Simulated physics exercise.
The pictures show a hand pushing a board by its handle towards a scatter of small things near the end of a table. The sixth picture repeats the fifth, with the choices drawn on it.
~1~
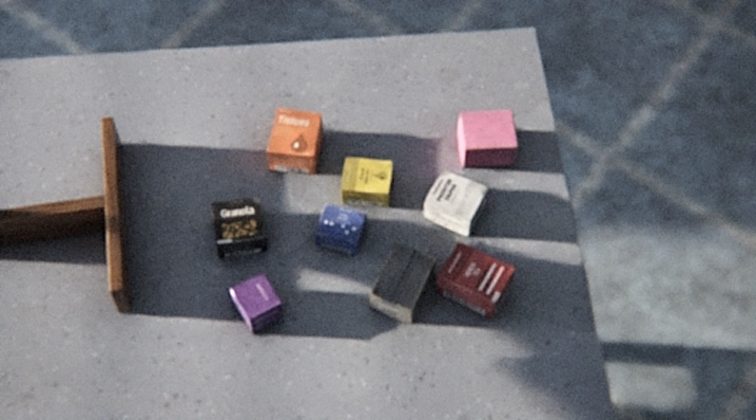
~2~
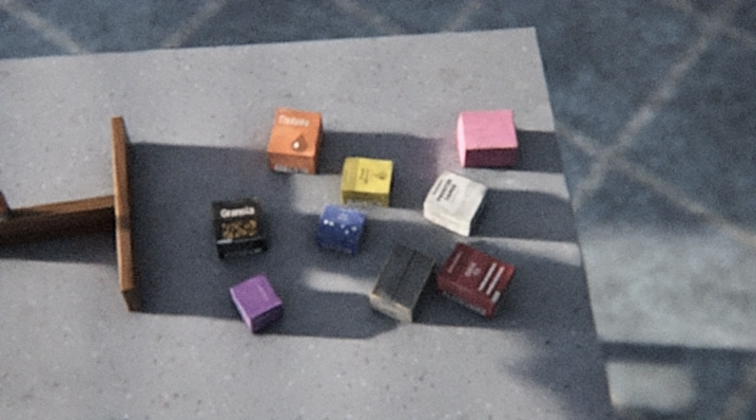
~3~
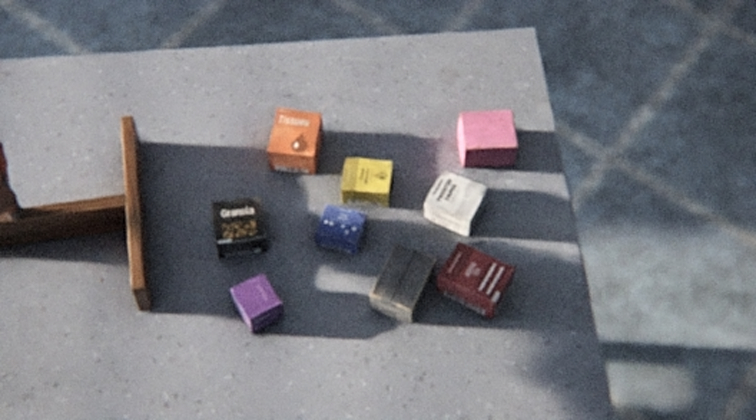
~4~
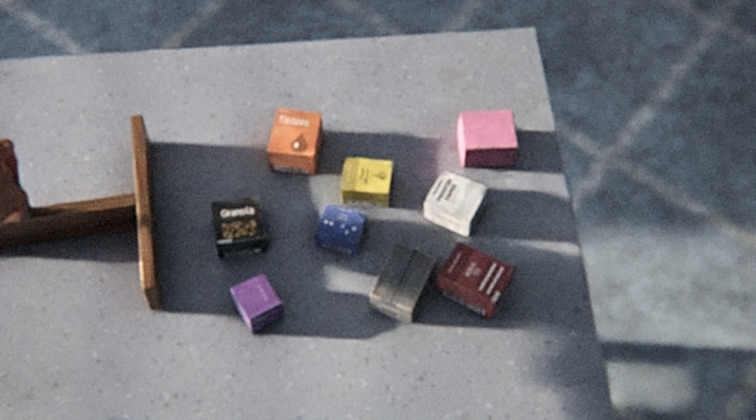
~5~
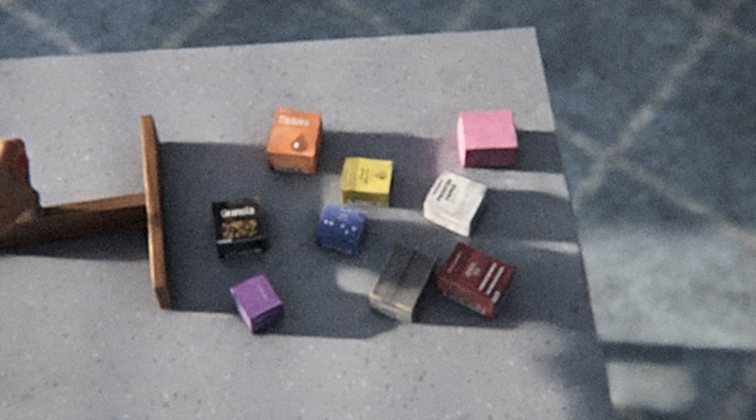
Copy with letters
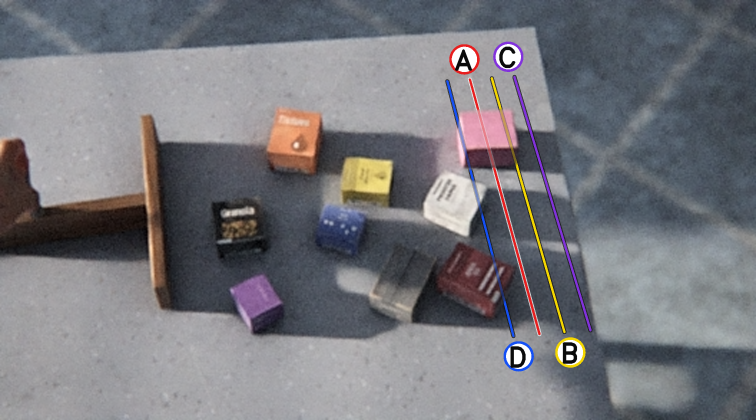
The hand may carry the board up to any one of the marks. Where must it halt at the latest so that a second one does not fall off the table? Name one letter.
D.
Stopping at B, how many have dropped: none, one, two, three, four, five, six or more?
By then, four.
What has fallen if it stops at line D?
The white box goes over.
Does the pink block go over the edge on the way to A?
By then, yes.
On the copy, A at (502, 198); B at (526, 196); C at (550, 194); D at (478, 199).
On D. First, board (271, 189); purple packet (299, 311); blue packet (355, 227).
Then, board (386, 181); white box (509, 191); red packet (493, 281).
Finally, board (475, 175); white box over the edge; red packet (581, 280); one fallen.
By contrast, A drops four; B drops four; C drops seven.
